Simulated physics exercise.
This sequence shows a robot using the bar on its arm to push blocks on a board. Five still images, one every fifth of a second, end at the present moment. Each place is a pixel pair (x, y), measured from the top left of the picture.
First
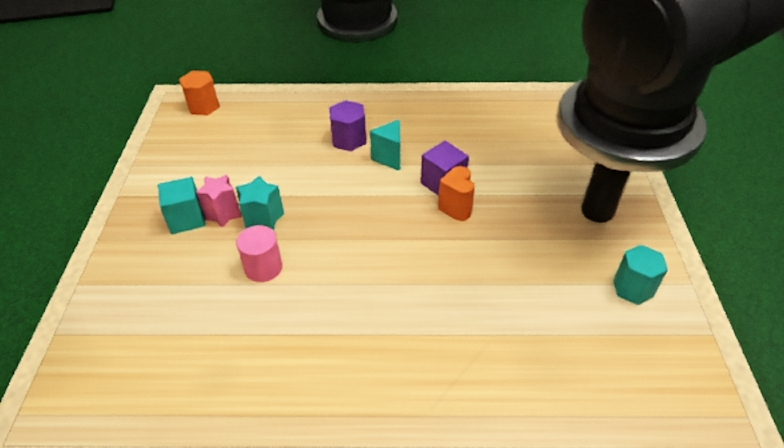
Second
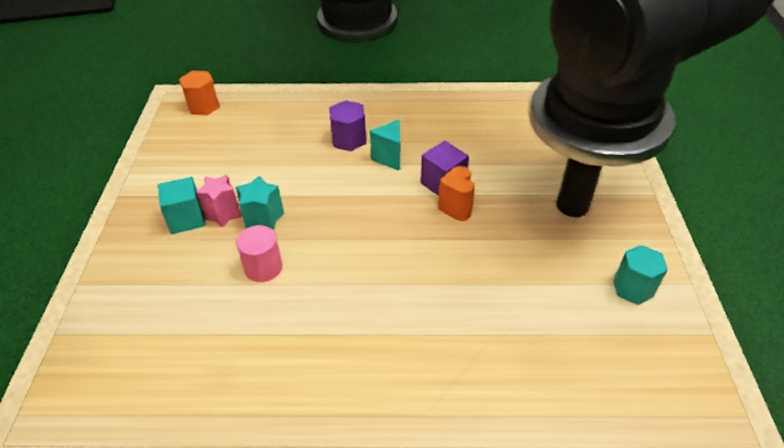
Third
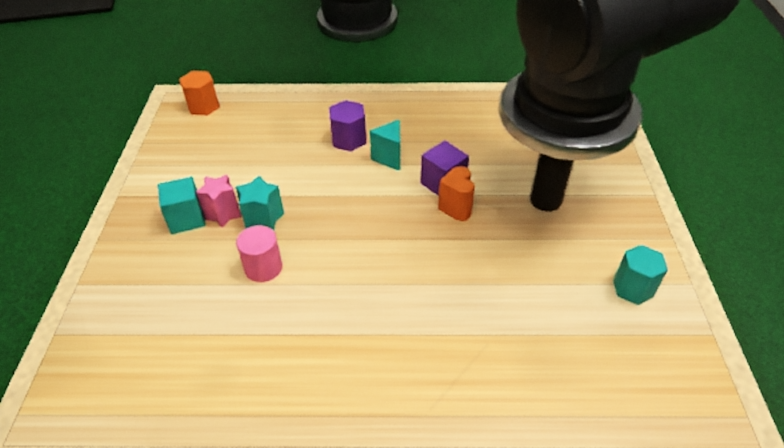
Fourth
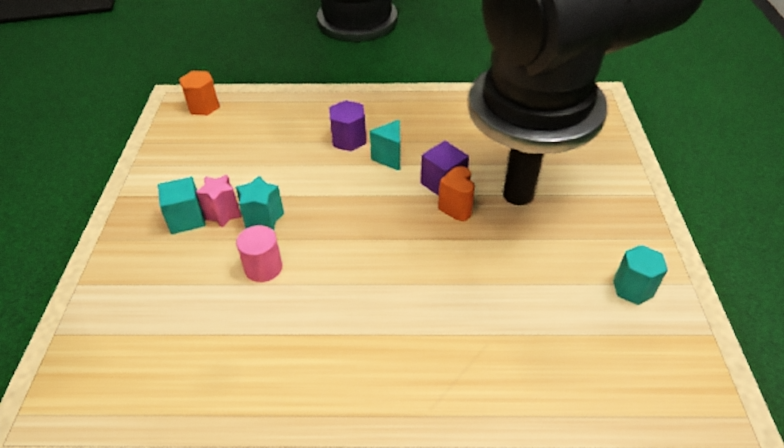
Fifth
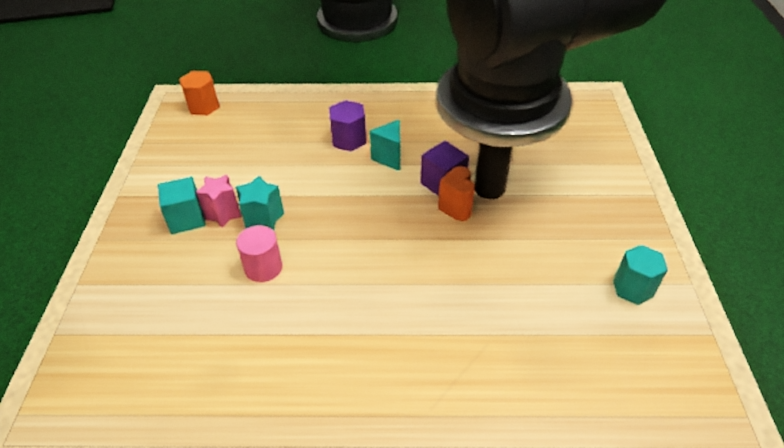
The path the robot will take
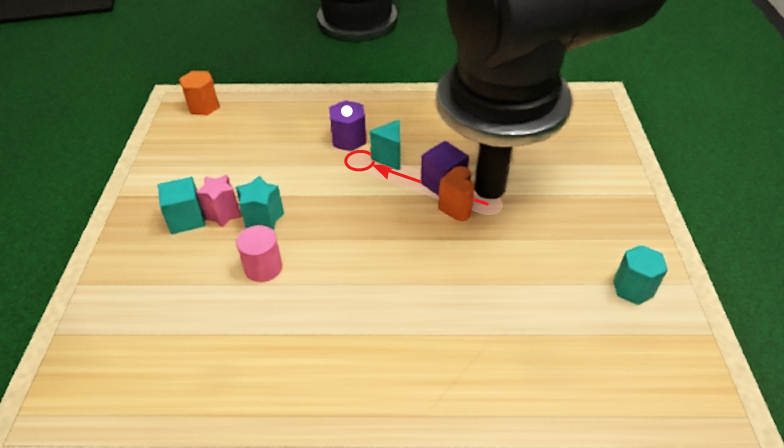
On a wooden board, a black robot arm moving its bar left toward an orange heart block, the scattered blocks staying still.
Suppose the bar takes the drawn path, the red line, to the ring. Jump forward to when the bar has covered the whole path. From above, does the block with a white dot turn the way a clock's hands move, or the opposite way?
Looking down, it rotates anti-clockwise.
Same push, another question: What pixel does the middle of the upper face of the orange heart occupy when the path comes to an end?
Somewhere near (434, 178).
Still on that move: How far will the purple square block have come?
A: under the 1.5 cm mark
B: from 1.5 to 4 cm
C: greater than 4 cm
C.
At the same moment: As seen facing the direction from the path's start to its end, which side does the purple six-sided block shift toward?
So, looking from the first point of the path to the last, the purple six-sided block moves rightwards.
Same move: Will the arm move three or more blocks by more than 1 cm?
It seems so.
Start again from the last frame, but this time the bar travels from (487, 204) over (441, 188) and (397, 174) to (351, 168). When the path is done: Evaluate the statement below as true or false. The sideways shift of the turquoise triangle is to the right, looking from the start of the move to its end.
The statement is correct.
Drawn move, in a line from (487, 204) to (360, 160); the dot is on the purple six-sided block.
On the path given first. One third of the way, bar (442, 174); purple square block (420, 145); orange heart (435, 178), turned 60° anticlockwise.
Two thirds of the way, bar (398, 159); purple six-sided block (340, 106), turned 30° anticlockwise; turquoise triangle (369, 115), turned 60° clockwise; purple square block (378, 130), turned 10° clockwise; orange heart (434, 178), turned 65° anticlockwise.
At the end, bar (359, 146); purple six-sided block (326, 95), turned 45° anticlockwise; turquoise triangle (362, 97), turned 95° clockwise; purple square block (351, 113), turned 45° clockwise; orange heart (434, 178), turned 65° anticlockwise.
